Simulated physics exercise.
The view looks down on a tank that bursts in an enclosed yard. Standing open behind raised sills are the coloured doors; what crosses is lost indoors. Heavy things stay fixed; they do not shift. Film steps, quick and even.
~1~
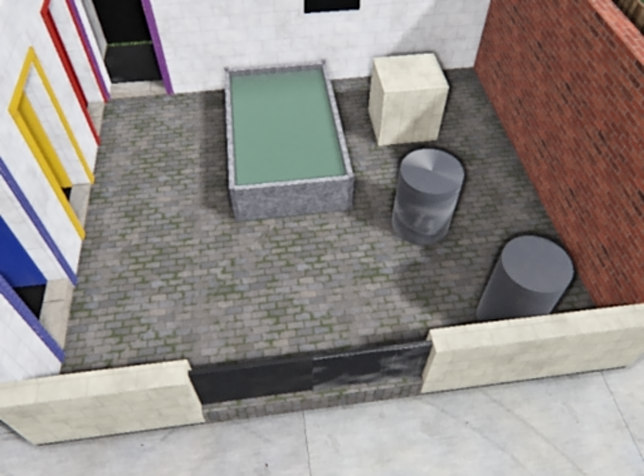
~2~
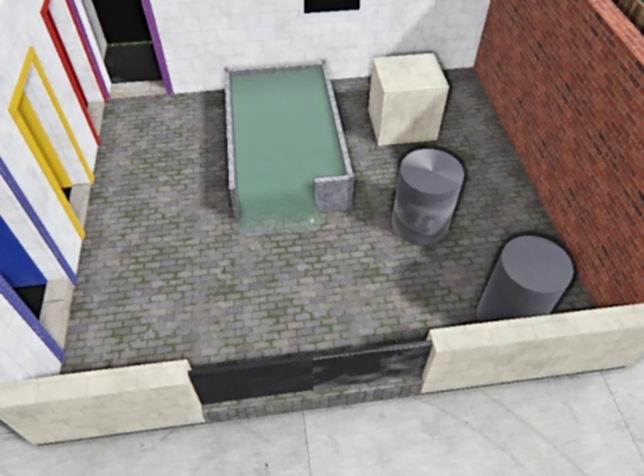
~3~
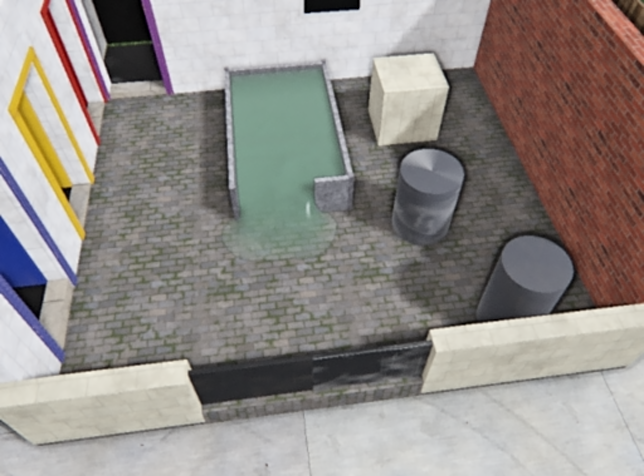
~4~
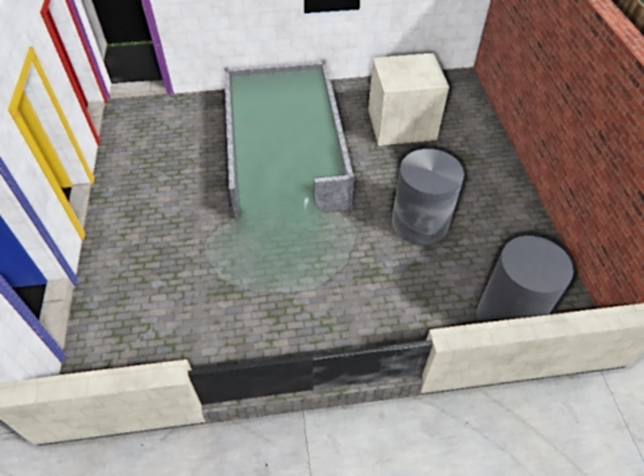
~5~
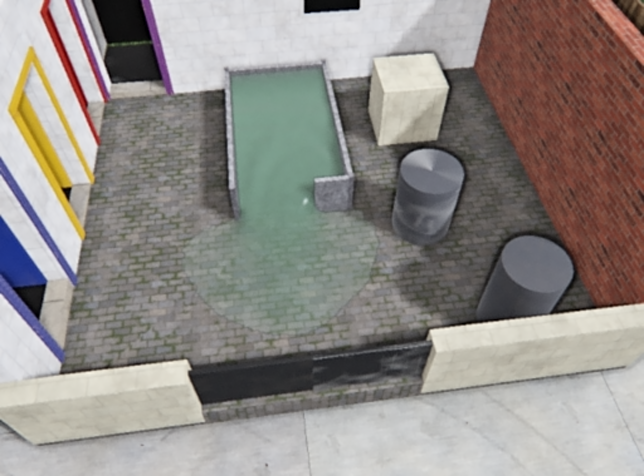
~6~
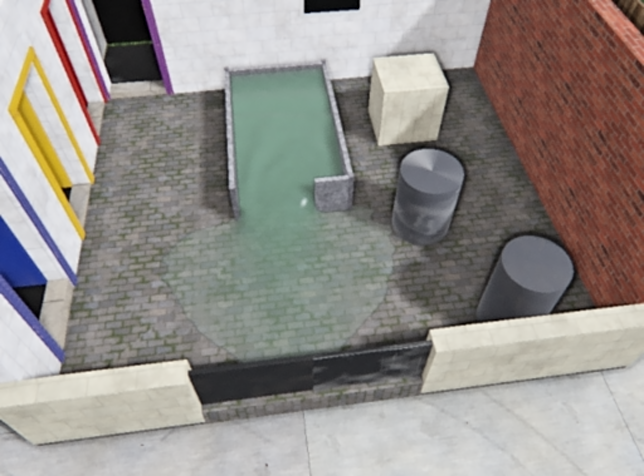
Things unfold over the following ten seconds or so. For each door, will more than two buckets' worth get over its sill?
Door by door: The yellow door no, two buckets' worth or less; the red door yes, more than two buckets' worth; the purple door no, two buckets' worth or less; the blue door no, two buckets' worth or less.
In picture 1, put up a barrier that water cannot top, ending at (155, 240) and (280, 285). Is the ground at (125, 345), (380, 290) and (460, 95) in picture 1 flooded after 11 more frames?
Taking the points in order, they are high and dry, inundated and high and dry.
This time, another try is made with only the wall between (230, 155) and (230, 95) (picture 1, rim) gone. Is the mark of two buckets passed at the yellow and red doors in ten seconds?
The yellow one is over, the red one lets more in.
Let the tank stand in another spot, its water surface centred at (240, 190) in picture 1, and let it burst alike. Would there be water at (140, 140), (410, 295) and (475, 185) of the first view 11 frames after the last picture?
Going through them in that order: Still bare, waterlogged and still bare.
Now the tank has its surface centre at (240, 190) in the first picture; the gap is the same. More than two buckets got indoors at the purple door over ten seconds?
Result for the purple door: It tops the limit.
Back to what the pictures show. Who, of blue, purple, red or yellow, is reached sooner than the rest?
The door marked blue, I reckon.
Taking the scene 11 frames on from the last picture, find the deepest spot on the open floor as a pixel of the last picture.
Somewhere near (72, 408).
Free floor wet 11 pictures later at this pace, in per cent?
I reckon around 30 %.
A moment on, water covers 25 % of the floor; the yellow door not reached, the red door not reached, the purple door not reached, the blue door not reached.
Next, water covers 30 % of the floor; the yellow door not reached, the red door not reached, the purple door not reached, the blue door wet at the sill, nothing in.
Then, water covers 50 % of the floor; the yellow door wet at the sill, nothing in, the red door not reached, the purple door not reached, the blue door wet at the sill, nothing in.
Later, water covers 80 % of the floor; the yellow door under two buckets in, the red door under two buckets in, the purple door under two buckets in, the blue door under two buckets in.
In the end, water covers 100 % of the floor; the yellow door under two buckets in, the red door over two buckets in, the purple door under two buckets in, the blue door under two buckets in.
